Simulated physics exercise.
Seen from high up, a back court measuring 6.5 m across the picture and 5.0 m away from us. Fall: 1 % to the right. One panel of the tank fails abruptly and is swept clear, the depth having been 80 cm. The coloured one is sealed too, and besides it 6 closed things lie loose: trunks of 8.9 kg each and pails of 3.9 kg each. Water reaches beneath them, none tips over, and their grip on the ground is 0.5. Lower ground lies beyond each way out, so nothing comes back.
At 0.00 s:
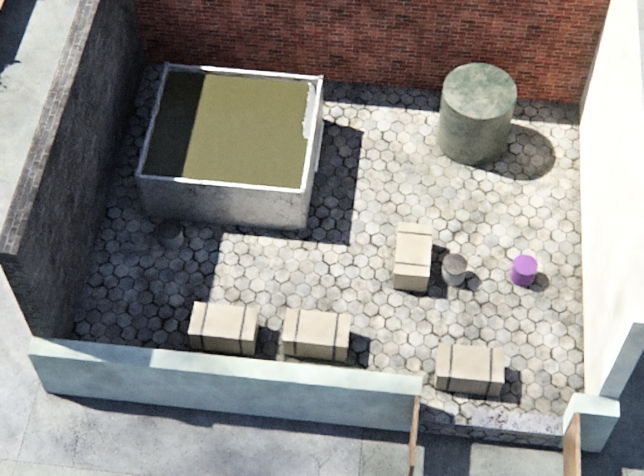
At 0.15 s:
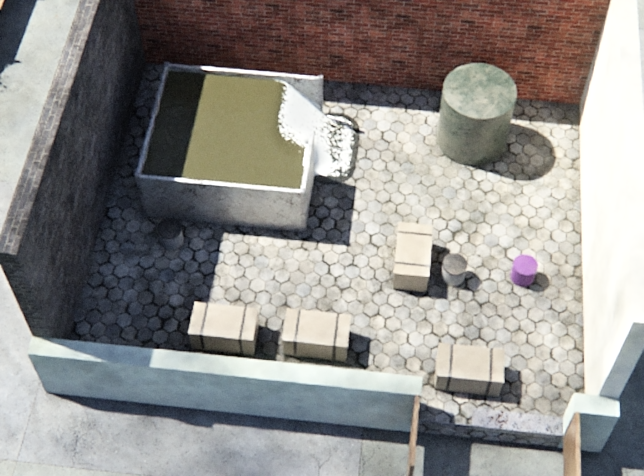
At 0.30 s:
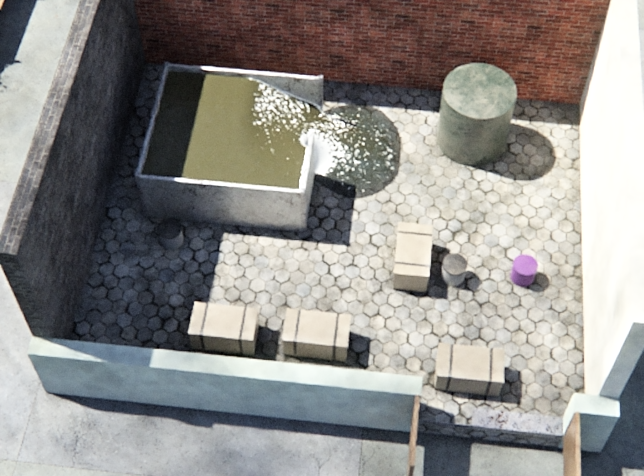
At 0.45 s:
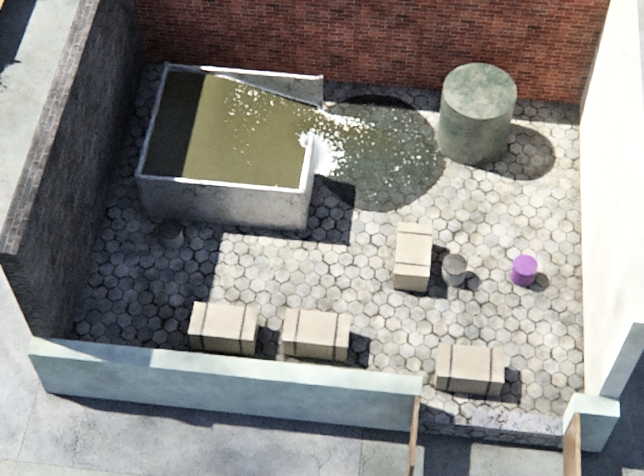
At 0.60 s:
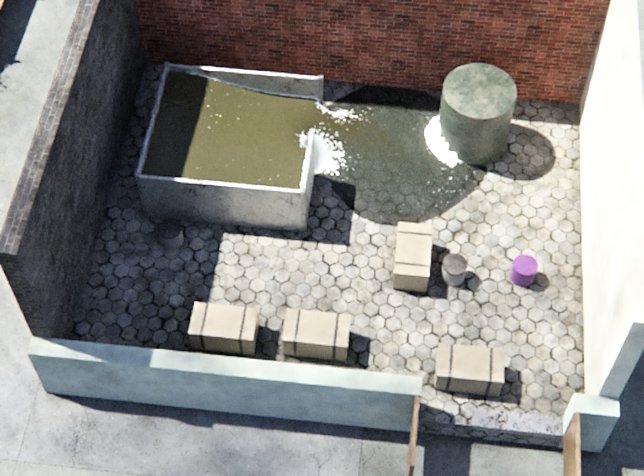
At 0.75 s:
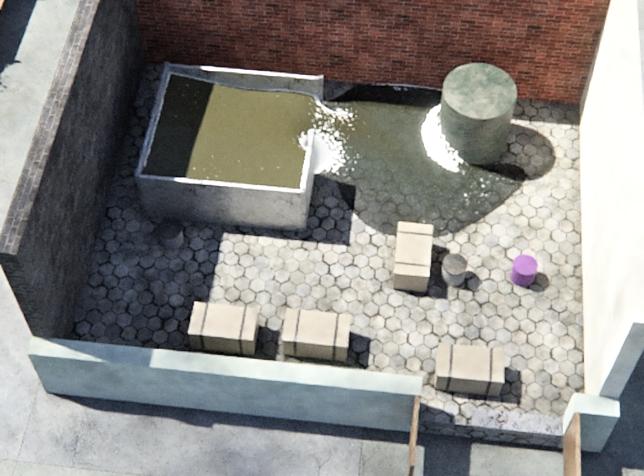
A large open tank in a walled yard burst at its right side, and murky water poured out, spreading across the paving and around a green cylinder, while the boxes and purple pail stayed still.
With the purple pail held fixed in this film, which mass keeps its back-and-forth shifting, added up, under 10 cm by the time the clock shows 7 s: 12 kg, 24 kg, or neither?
My guess is even the heavier one fails.
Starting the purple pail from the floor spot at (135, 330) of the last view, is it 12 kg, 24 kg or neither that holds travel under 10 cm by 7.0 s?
Lab note - result: Lighter mass suffices.
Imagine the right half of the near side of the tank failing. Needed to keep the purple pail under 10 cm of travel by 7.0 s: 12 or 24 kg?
Well, in that case only the heavy one does.
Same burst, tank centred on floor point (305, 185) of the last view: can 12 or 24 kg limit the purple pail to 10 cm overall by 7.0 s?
So then both weights fall short.
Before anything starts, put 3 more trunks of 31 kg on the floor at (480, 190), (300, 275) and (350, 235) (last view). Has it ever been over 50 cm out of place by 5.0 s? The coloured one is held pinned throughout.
Results, in sequence: Exceeded / not exceeded / not exceeded.
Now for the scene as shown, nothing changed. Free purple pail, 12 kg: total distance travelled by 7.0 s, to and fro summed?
Total path: Approx. 250 cm.
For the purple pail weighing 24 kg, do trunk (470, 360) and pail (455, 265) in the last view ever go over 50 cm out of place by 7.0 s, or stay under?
The first is over the limit, the second over the limit.
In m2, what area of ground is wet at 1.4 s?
Some 13 m2 of it.
After 1.4 s the purple pail would be 0 cm from its start with 12 kg and 0 cm from its start with 24 kg; 2 cm of water round it then.
After 3.1 s the purple pail would be 155 cm from its start with 12 kg and 86 cm from its start with 24 kg; 14 cm of water round it then.
After 4.9 s the purple pail would be gone out with 12 kg and 180 cm from its start with 24 kg; 15 cm of water round it then.
After 7.0 s the purple pail would be gone out with 12 kg and 192 cm from its start with 24 kg; 8 cm of water round it then.
